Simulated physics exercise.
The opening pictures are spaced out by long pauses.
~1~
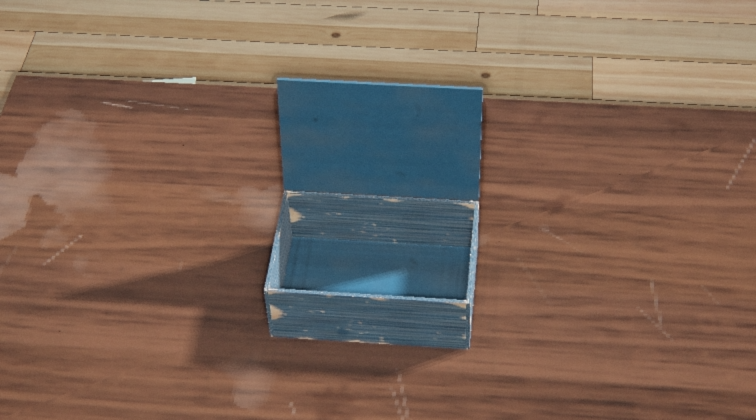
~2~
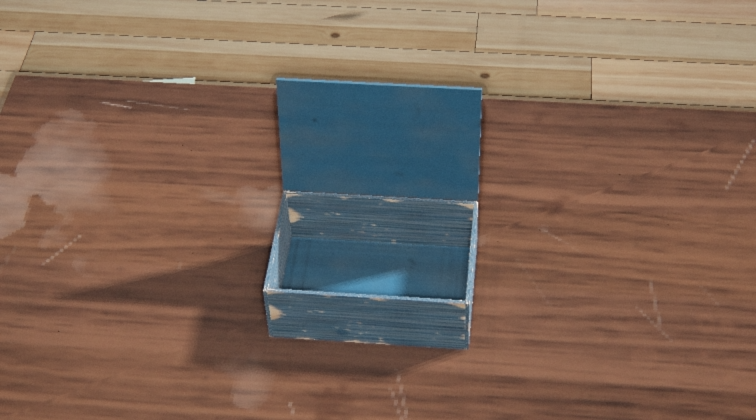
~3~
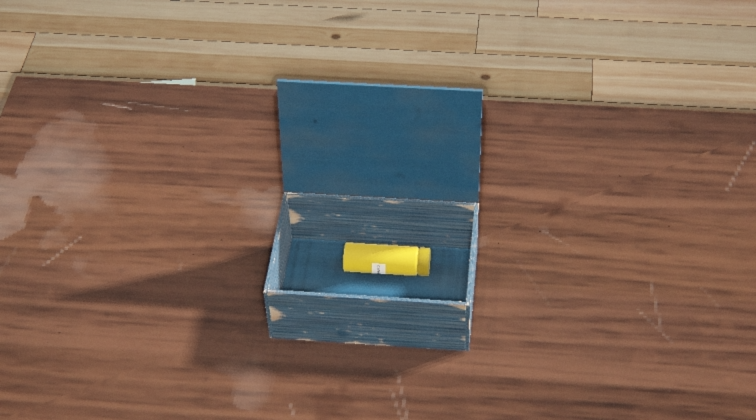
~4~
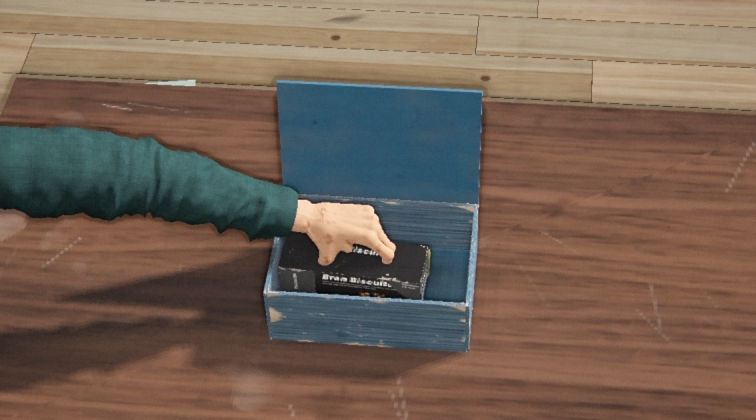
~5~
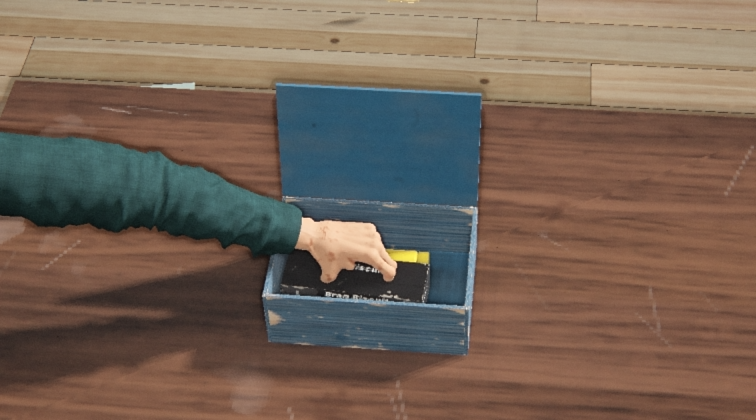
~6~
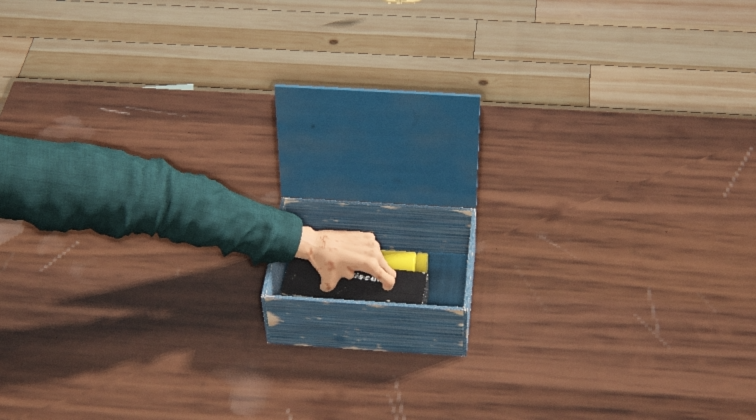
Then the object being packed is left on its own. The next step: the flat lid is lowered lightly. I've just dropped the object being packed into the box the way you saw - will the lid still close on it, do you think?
Yes, it will close.
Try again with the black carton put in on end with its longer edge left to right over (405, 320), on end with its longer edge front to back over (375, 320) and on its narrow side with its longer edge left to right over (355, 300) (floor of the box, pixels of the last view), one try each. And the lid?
So: First open, second open, third shut tight.
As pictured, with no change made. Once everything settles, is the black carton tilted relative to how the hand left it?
By the end it has kept its angle.
Then, 1.30 s later than the last frame, lid 79° above the rim.
Then, 1.70 s later than the last frame, lid 48° above the rim.
Then, 2.00 s later than the last frame, lid 16° above the rim.
When it is over, lid shut; both as before. End places, in pixels of the last picture, black carton near (355, 295).
